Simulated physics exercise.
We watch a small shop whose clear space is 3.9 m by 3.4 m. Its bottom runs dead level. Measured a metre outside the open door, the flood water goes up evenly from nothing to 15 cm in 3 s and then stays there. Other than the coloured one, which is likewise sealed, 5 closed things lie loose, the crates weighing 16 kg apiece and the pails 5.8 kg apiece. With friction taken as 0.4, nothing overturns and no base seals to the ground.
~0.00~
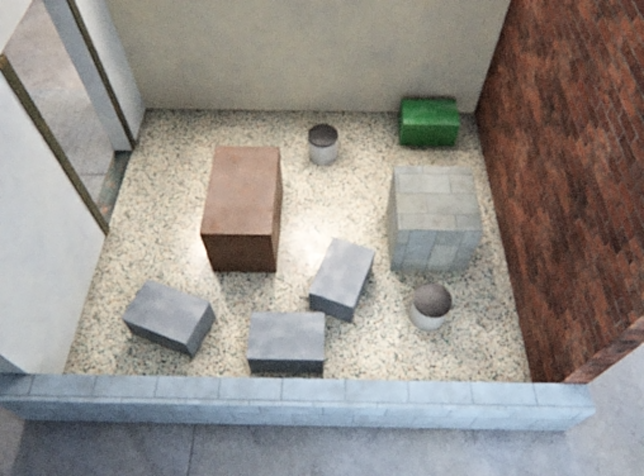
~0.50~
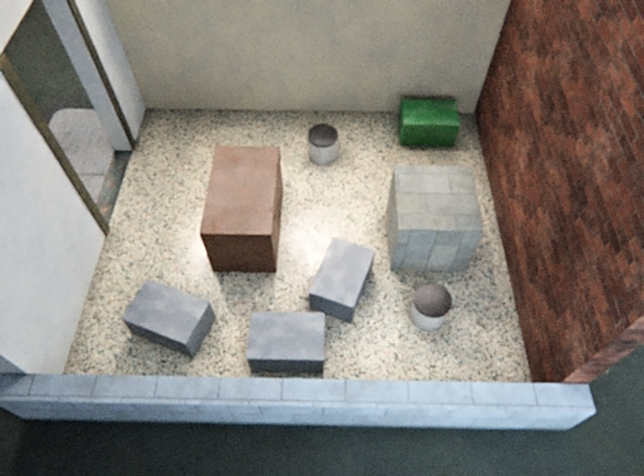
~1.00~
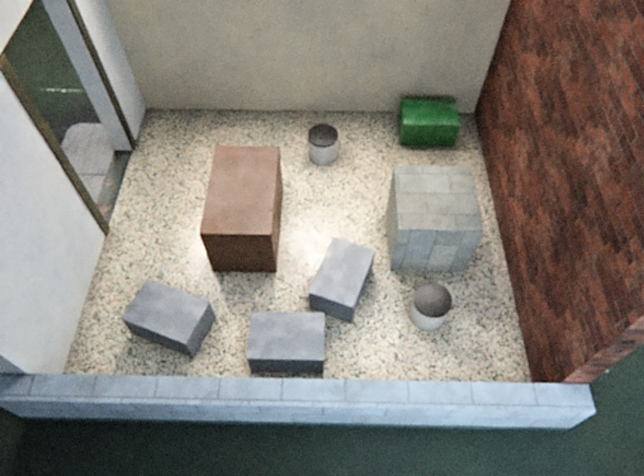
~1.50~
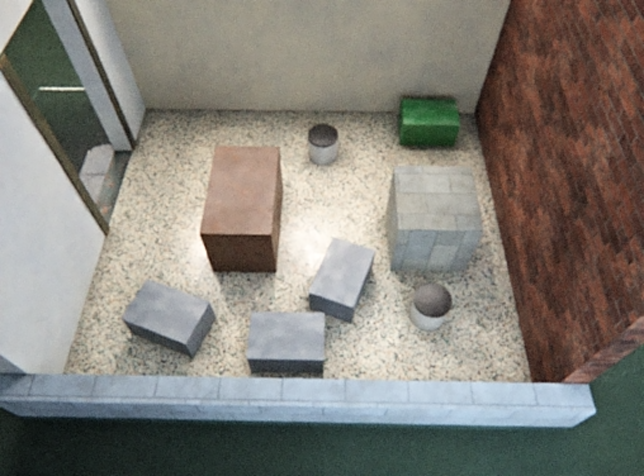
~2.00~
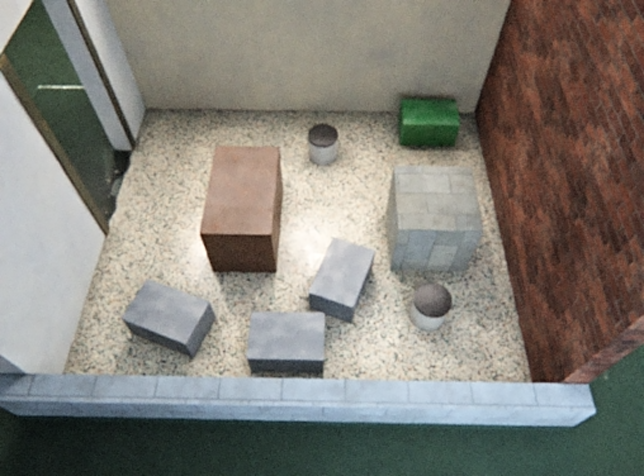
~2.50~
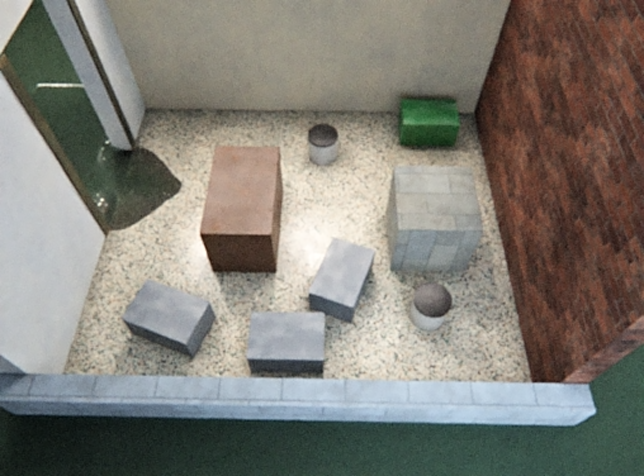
Dark green water surrounding a small walled room, then spreading through the left doorway onto pebbled floor among unmoving blocks and crates.
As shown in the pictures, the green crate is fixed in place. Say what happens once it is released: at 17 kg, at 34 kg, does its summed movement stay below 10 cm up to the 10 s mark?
Only 34 kg keeps it there.
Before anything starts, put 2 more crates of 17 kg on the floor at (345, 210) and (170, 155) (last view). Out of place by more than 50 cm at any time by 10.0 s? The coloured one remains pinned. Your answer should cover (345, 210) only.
As it turns out, it moves not that far.
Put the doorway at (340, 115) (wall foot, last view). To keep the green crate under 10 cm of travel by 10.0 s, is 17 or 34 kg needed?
Moved there, the light choice works.
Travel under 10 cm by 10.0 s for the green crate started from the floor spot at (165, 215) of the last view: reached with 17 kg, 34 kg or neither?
So heavier weight required.
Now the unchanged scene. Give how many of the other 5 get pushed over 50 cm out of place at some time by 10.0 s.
Result: 1.
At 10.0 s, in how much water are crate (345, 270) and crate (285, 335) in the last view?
5 and 5 cm.
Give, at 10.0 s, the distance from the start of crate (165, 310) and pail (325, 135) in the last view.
40 cm, 60 cm.
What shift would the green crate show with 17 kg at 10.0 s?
I'd put it at roughly 30 cm.
After 3.5 s the green crate would be 0 cm from its start with 17 kg and 0 cm from its start with 34 kg; 0 cm of water round it then.
After 4.5 s the green crate would be 0 cm from its start with 17 kg and 0 cm from its start with 34 kg; 0 cm of water round it then.
After 7.0 s the green crate would be 0 cm from its start with 17 kg and 0 cm from its start with 34 kg; 4 cm of water round it then.
After 10.0 s the green crate would be 27 cm from its start with 17 kg and 0 cm from its start with 34 kg; 8 cm of water round it then.
